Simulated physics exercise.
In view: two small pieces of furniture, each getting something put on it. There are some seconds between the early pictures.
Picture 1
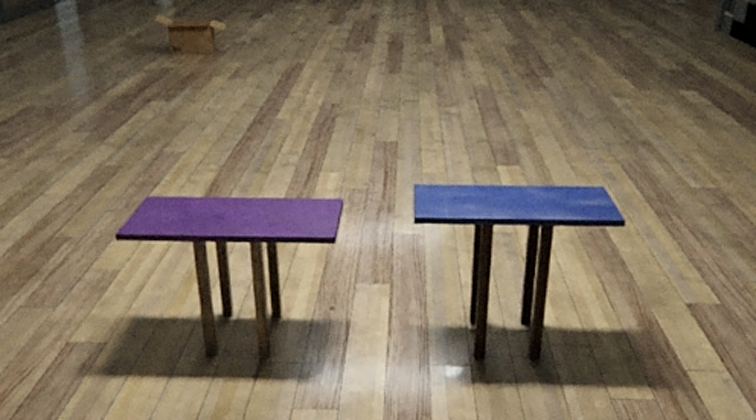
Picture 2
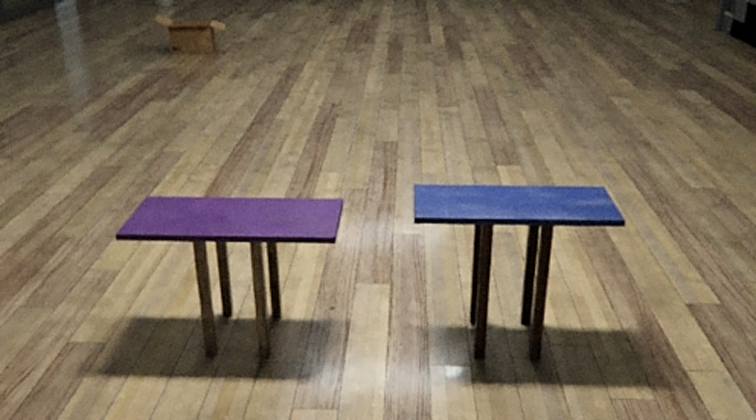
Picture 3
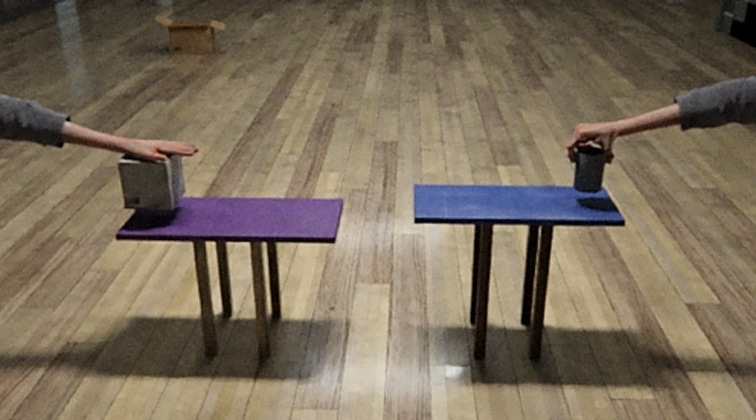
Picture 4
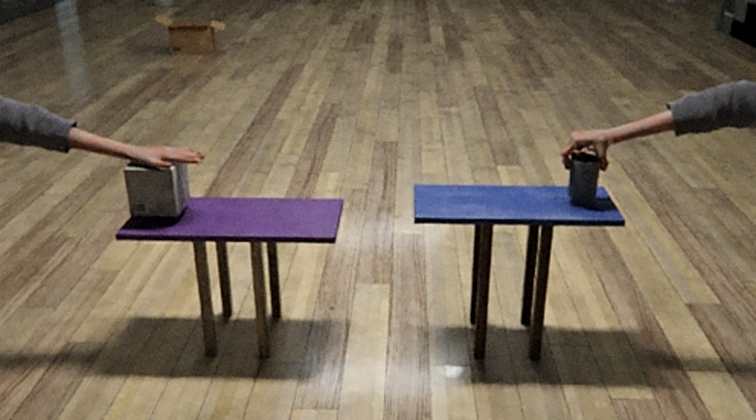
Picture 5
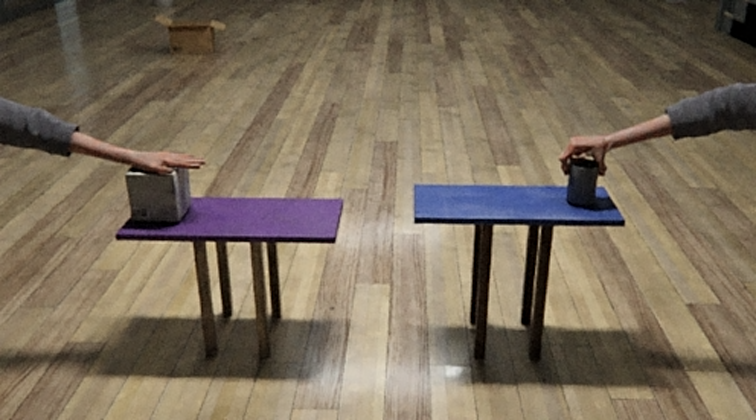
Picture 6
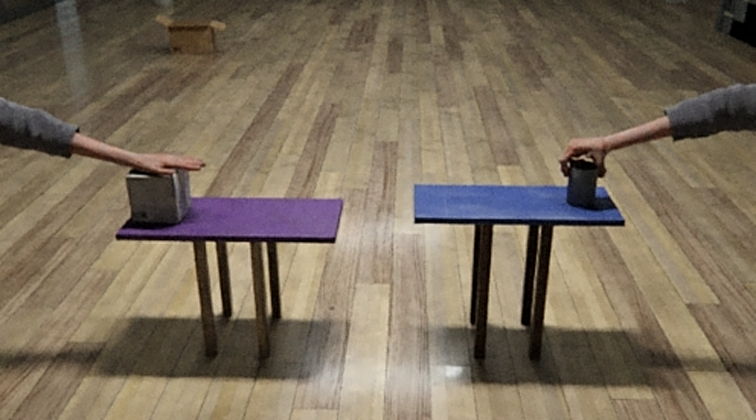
Two hands lower a box onto a purple table and a beaker onto a blue one.
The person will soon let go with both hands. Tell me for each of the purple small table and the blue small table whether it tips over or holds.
Outcome: The purple small table holds, the blue small table holds.
Then, 0.38 s later than the last frame, purple small table at rest near (235, 219); blue small table at rest near (513, 205).
When it is over, the purple small table keeps steady, near (235, 219); the blue small table keeps steady, near (513, 205).
